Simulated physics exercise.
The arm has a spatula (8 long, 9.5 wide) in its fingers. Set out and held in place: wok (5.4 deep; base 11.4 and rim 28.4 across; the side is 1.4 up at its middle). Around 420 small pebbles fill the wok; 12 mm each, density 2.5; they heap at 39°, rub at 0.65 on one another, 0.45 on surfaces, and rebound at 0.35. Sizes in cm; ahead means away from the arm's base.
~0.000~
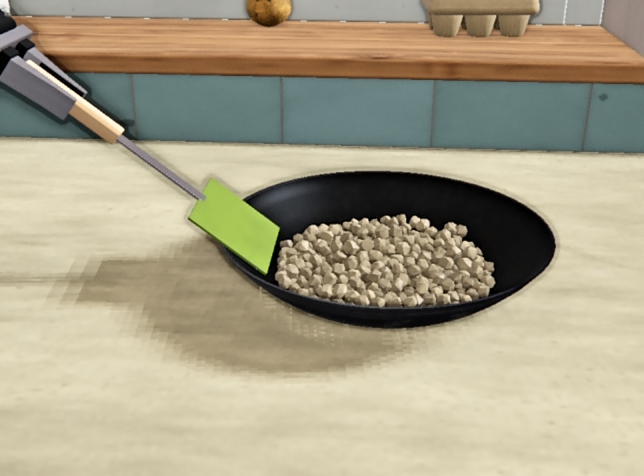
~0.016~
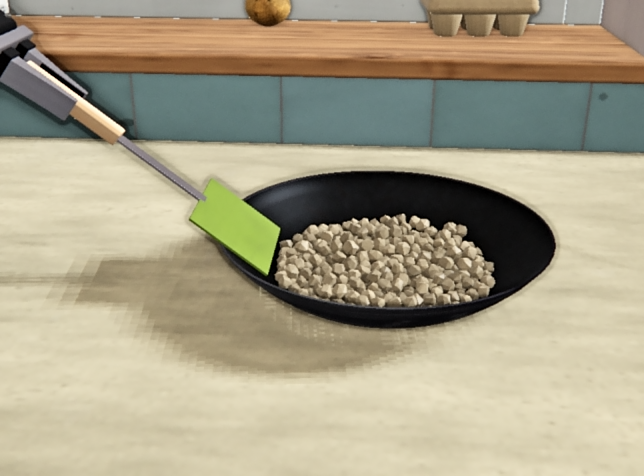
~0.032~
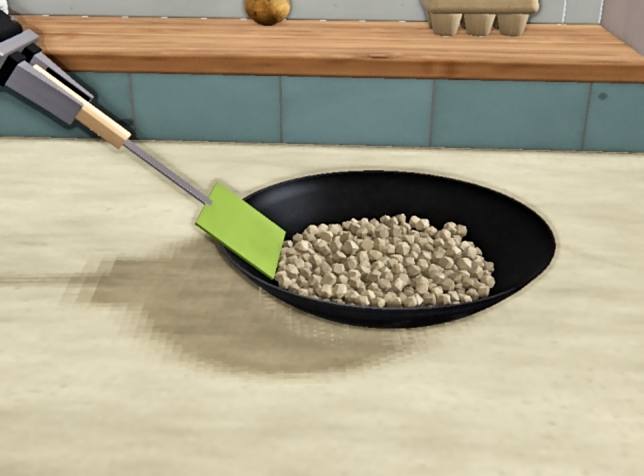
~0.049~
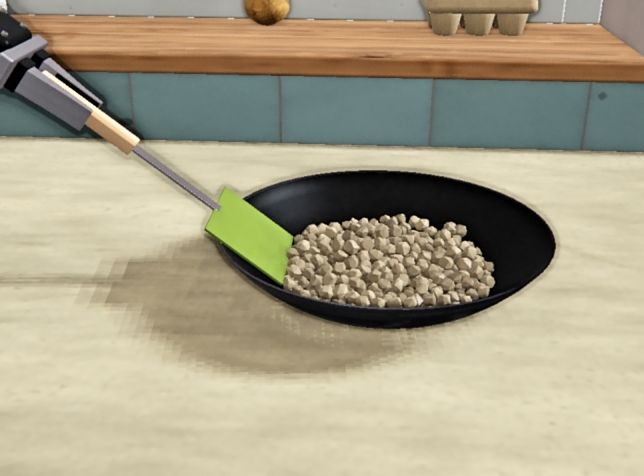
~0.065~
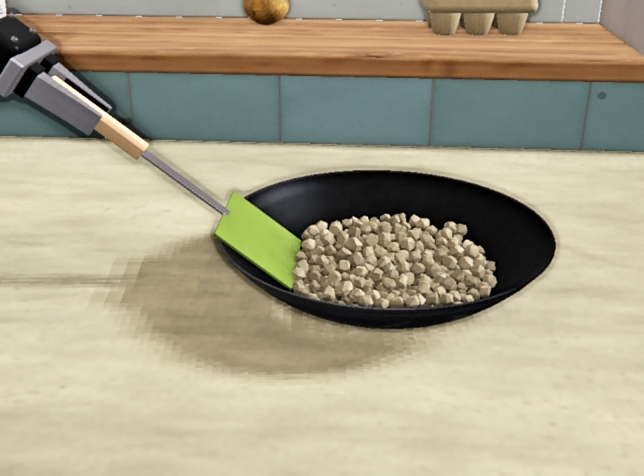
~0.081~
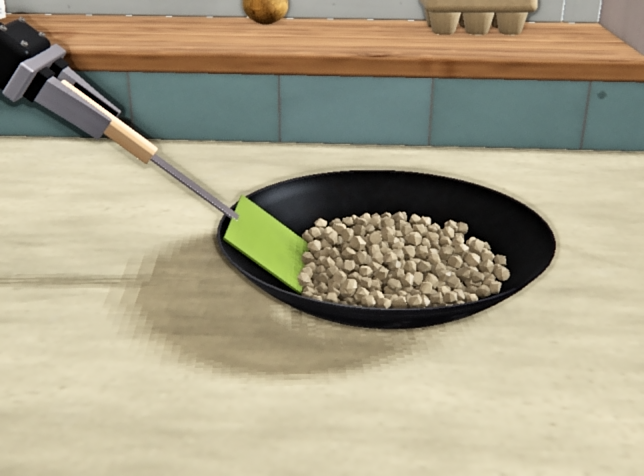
A green spatula held by a robotic arm slowly pushes small pebbles rightward in a black wok.
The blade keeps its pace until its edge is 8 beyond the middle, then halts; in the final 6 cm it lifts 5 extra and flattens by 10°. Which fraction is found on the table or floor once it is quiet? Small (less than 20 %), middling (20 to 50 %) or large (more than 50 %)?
Share on the table or floor: Small (less than 20 %).
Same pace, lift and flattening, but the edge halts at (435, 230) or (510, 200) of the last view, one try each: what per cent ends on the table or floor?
About 0 and 40 per cent.
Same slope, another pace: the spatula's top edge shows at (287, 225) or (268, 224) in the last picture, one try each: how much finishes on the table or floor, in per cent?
About 30 and 25 per cent.
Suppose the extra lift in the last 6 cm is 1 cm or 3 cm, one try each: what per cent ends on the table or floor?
About 25 and 15 per cent.
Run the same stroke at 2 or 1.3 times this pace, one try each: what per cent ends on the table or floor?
About 30 and 15 per cent.
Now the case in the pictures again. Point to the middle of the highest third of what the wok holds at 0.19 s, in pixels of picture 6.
Near (476, 252).
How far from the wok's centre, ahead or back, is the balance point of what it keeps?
Roughly 6.0 cm ahead.
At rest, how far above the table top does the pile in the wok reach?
Some 7.0 cm.
After 0.19 s, sloping 38°, highest piece 6 above the table; 419 in the wok.
After 0.31 s, sloping 34°, highest piece 8 above the table; 400 in the wok, 19 on the blade or in flight.
After 0.57 s, sloping 28°, highest piece 7 above the table; 375 in the wok, 40 on the table or floor, 4 on the blade or in flight.
After 1.62 s, sloping 28°, highest piece 7 above the table; 374 in the wok, 45 on the table or floor.
At rest, 374 in the wok, 45 on the table or floor. That is 11 % on the table or floor.
